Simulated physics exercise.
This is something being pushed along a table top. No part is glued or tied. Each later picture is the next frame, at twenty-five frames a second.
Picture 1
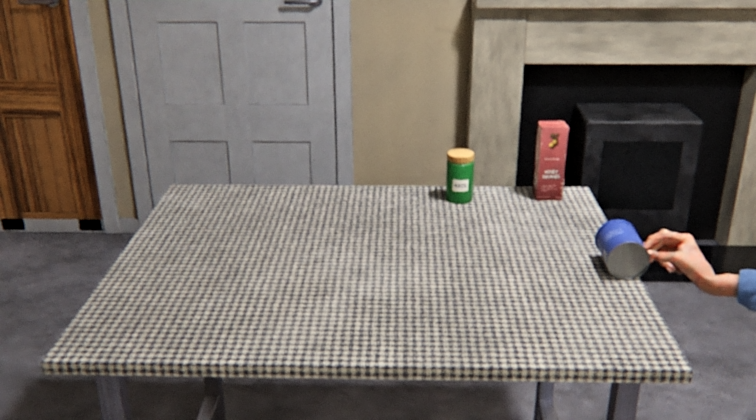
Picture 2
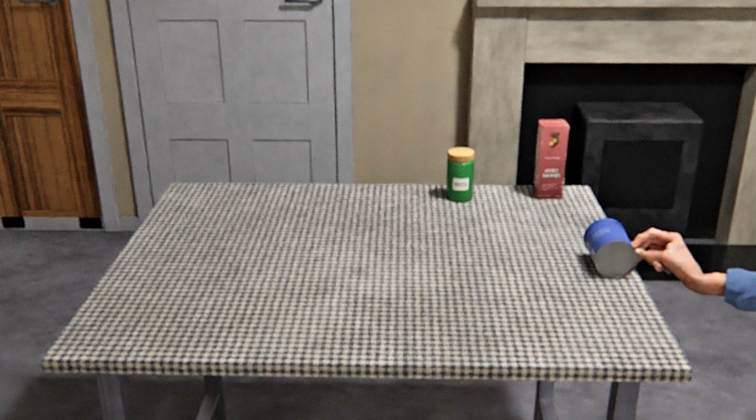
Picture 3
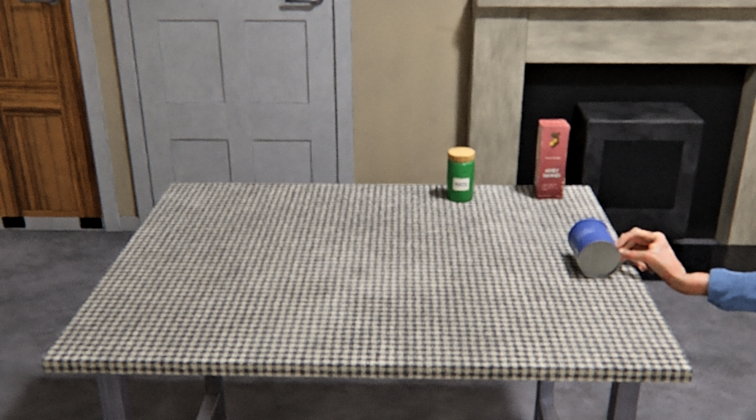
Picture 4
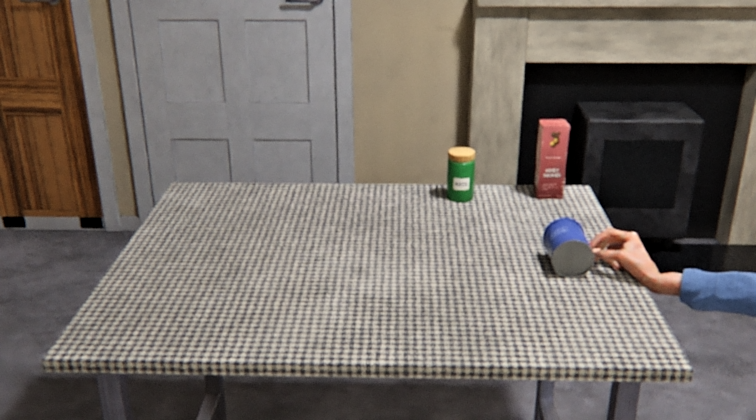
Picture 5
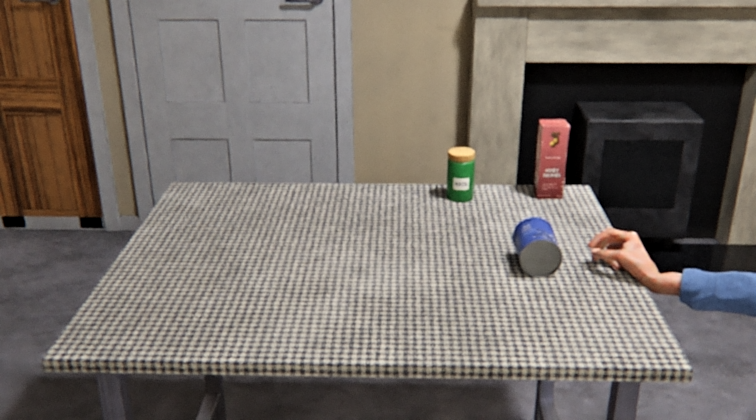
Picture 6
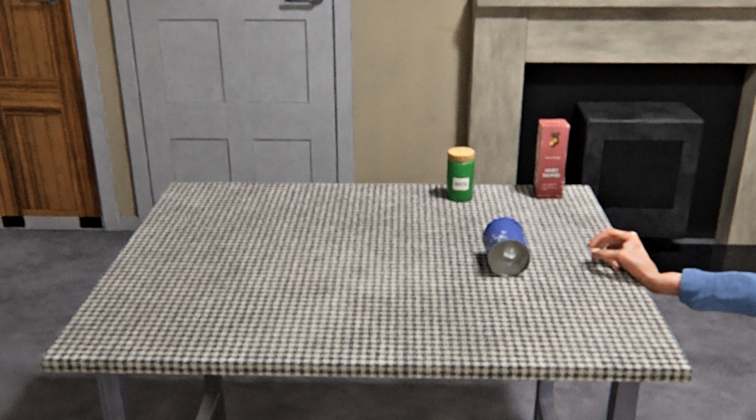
At the start, a hand at the right touches a blue tin lying on its side on a checked table, with a green jar and a red box behind. The hand pushes the tin leftward, then stays back near the right edge while the tin rolls further left.
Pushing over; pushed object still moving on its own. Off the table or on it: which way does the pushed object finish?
Off the table.
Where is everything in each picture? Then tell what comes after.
Under the hand; blue tin (622, 250), in the first frame.
Under the hand; blue tin (610, 248), in the second frame.
Under the hand; blue tin (594, 248), in the third frame.
Blue tin (568, 248), in the fourth frame.
Blue tin (537, 247) shifted about its own width, in the fifth frame.
Blue tin (506, 247) shifted about its own width, in the sixth frame.
Then, 0.40 s on from there, blue tin shifted well along near (216, 244).
Then, 0.80 s on from there, blue tin now off the table.
In the end, off the table, blue tin.
